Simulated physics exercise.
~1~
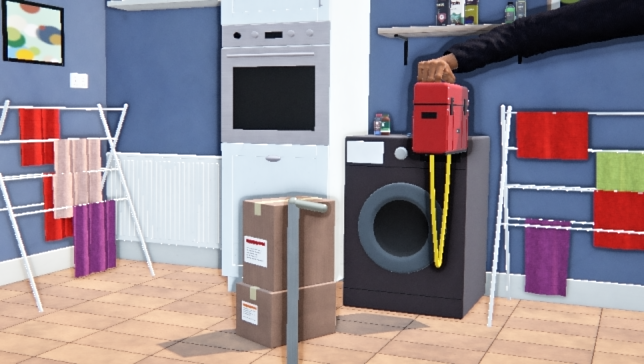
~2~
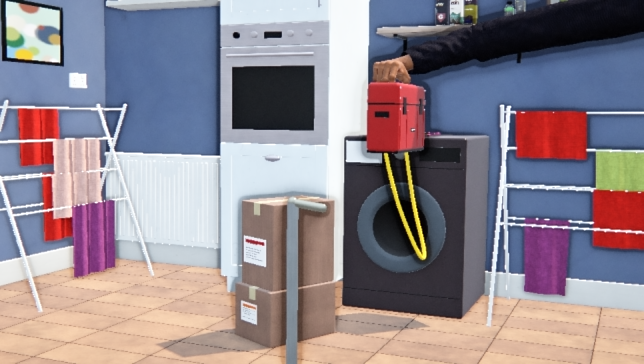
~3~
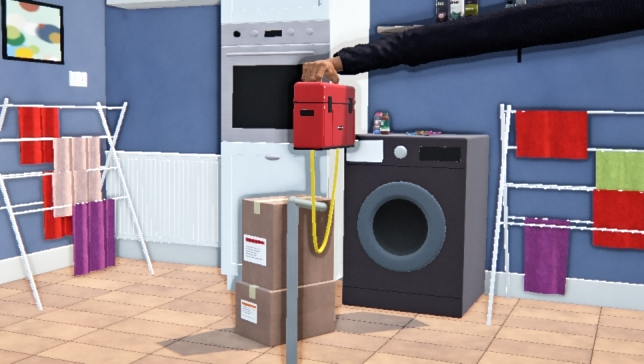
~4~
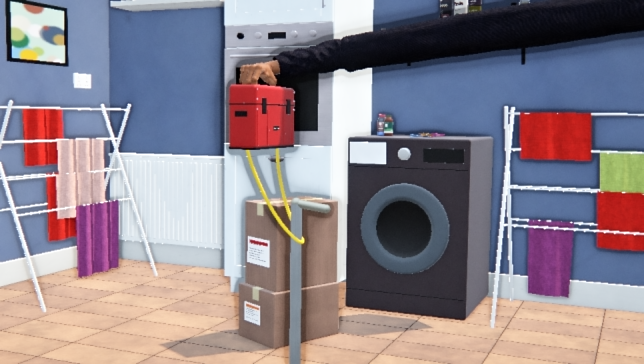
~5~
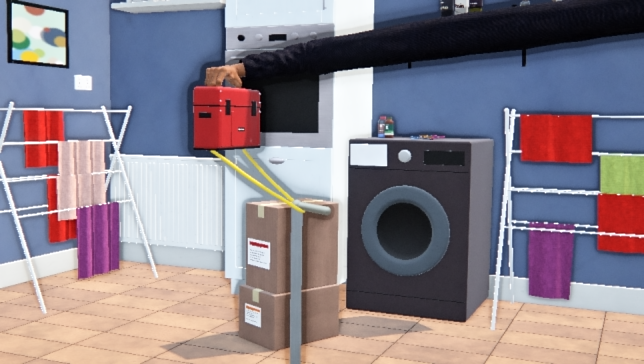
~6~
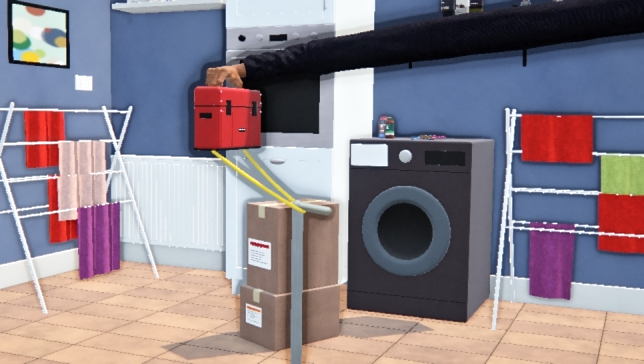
A red case, gripped from above by a hand on a long dark-sleeved arm, hangs in front of a dark washing machine with a yellow loop dangling beneath it. The hand carries it steadily left, staying upright, toward a grey post with a sideways hook that stands before two stacked cardboard boxes. The case passes above the post and continues beyond it, in front of the oven, while the loop trails behind and catches on the hook. The loop pulls into a taut slant between case and post. The hand stops, with the case held left of the post, snagged by its loop.
